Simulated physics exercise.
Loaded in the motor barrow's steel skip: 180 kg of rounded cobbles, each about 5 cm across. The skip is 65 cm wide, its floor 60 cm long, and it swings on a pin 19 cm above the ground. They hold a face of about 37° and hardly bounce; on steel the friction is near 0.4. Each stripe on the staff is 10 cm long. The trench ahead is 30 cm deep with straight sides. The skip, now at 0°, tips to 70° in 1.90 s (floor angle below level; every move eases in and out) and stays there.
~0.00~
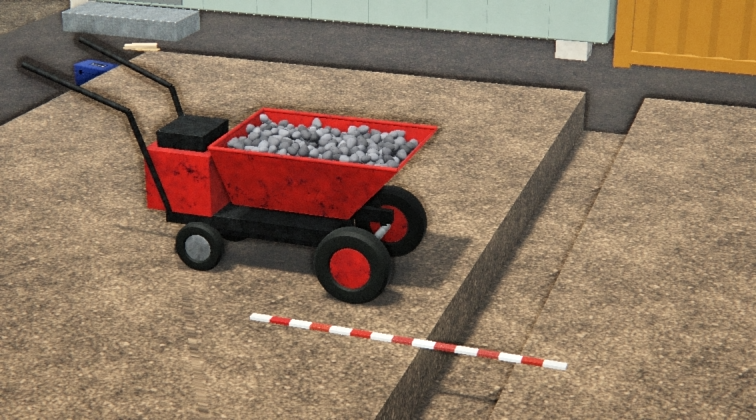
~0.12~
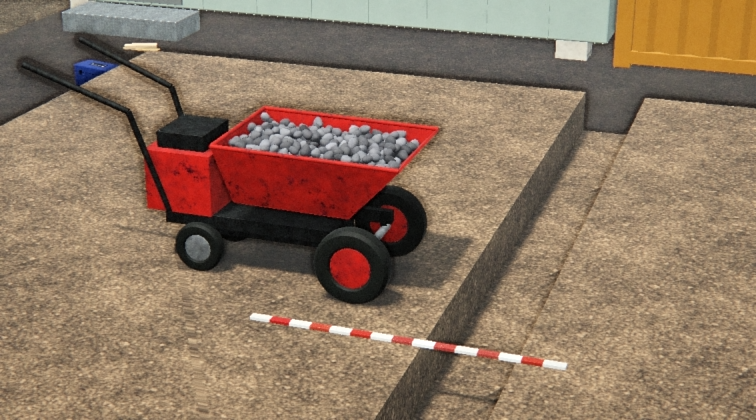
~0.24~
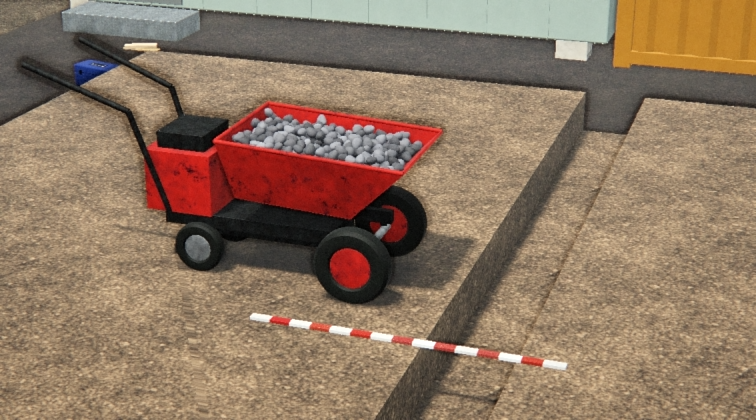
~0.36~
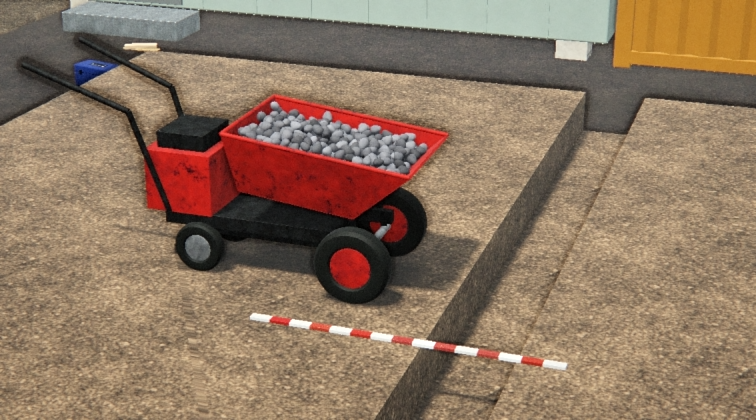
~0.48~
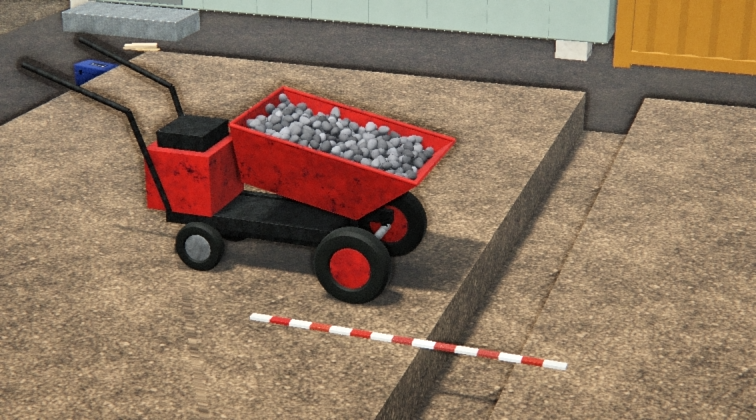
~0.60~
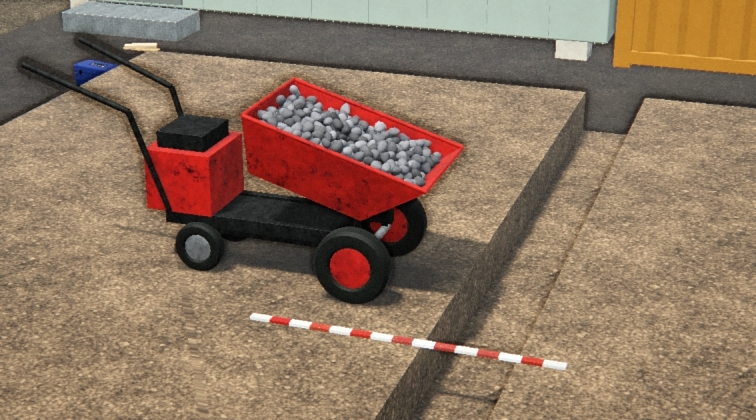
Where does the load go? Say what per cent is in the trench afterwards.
About 89 per cent.
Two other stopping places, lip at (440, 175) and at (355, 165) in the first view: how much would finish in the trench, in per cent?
First some 45, then 100 per cent.
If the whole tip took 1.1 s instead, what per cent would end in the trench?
In that case some 80 per cent.
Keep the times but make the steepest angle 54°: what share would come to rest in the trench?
It would be near 65 per cent.
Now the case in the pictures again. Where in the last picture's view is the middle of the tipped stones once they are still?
Around (513, 334).
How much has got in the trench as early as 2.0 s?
Some 55 per cent.
After 1.4 s the floor is at 59°; 97 % in the skip, 3 % in the trench; the foremost stones are at (499, 276).
After 2.0 s the floor is at 70°; 35 % in the skip, 57 % in the trench, 8 % past the trench; the foremost stones are at (616, 303).
After 2.3 s the floor is at 70°; 13 % in the skip, 77 % in the trench, 11 % past the trench; the foremost stones are at (663, 307).
After 4.3 s the floor is at 70°; 0 % in the skip, 89 % in the trench, 11 % past the trench; the foremost stones are at (680, 301).
